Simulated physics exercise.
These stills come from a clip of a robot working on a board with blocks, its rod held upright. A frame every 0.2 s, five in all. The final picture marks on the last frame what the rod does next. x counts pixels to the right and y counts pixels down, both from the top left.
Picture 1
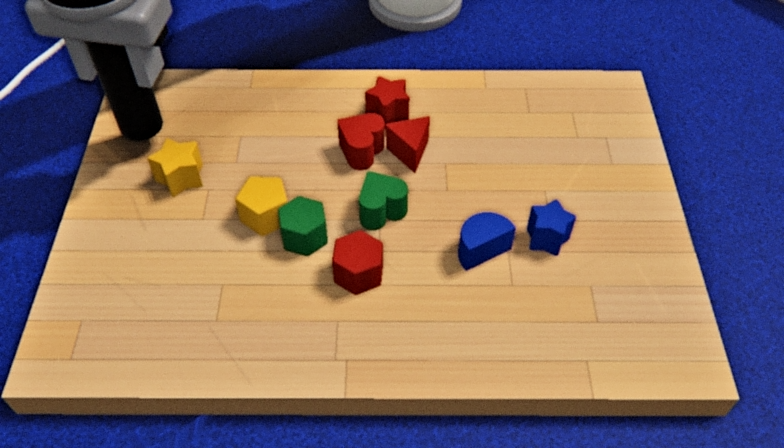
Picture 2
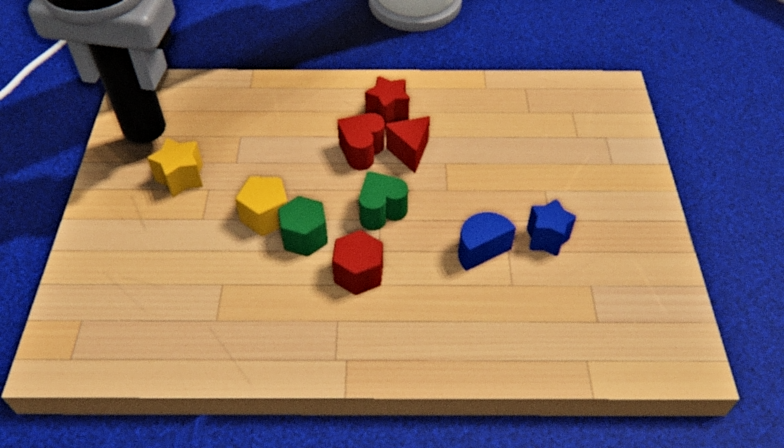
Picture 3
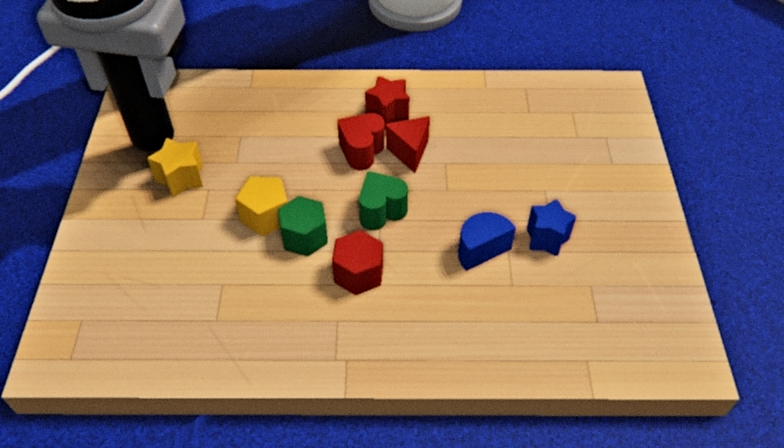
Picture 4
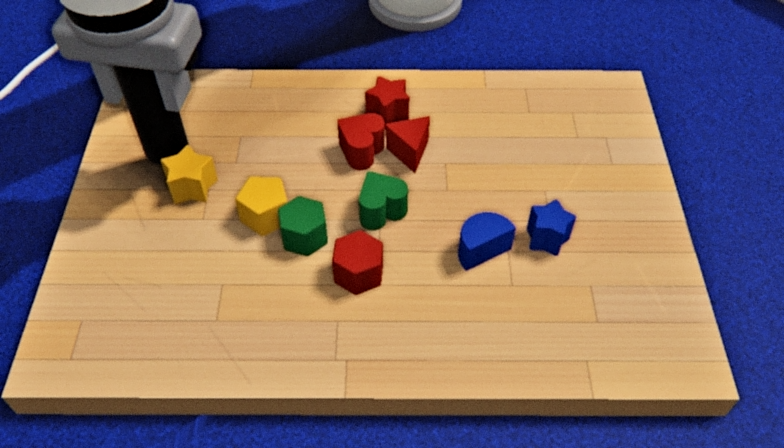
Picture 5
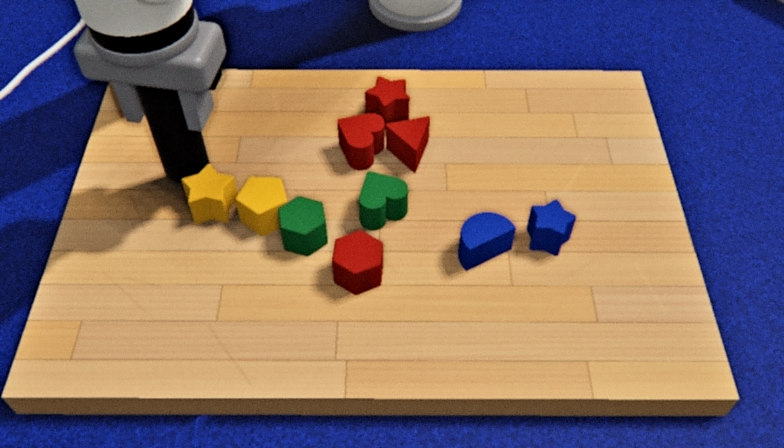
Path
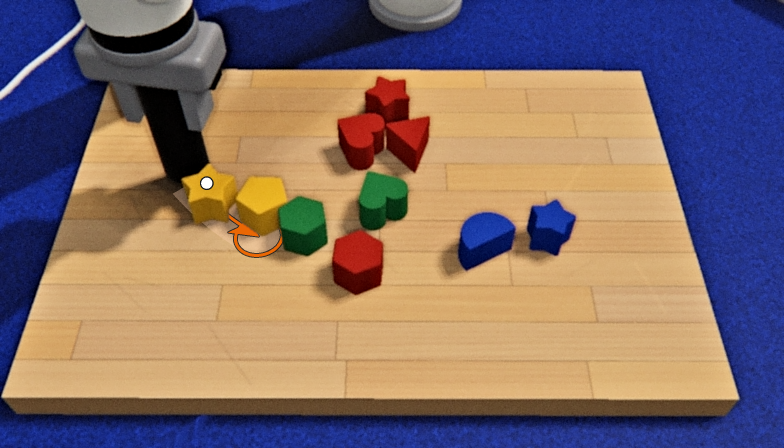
A robot arm with a black rod moved in from the upper left of a wooden board and pushed the yellow star down and right, close beside the yellow five-sided block, while the other blocks stayed still.
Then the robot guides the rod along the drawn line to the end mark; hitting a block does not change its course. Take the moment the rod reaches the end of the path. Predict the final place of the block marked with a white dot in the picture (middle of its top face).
Expect it around (271, 245).
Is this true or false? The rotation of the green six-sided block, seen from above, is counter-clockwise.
Verdict: False.
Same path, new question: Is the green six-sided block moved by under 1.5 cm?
I believe not.
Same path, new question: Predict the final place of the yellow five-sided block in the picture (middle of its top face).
At (298, 198).
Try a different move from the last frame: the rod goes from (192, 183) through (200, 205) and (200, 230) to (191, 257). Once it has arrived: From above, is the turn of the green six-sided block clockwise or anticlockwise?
Spins clockwise.
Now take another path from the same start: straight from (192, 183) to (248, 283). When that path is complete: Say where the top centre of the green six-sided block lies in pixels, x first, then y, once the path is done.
The centre of its top will be at (327, 219).
The line goes from (192, 183) via (222, 211), ending at (259, 237); the dot is on the yellow star.
What follows on the original path. Halfway along, rod at (219, 198); yellow star at (239, 214); yellow five-sided block at (290, 201), turned 40° anticlockwise; green six-sided block at (328, 222), turned 35° clockwise; red six-sided block at (361, 253).
At the end, rod at (256, 223); yellow star at (271, 245), turned 10° clockwise; yellow five-sided block at (298, 198), turned 45° anticlockwise; green six-sided block at (337, 222), turned 50° clockwise; red six-sided block at (364, 256).
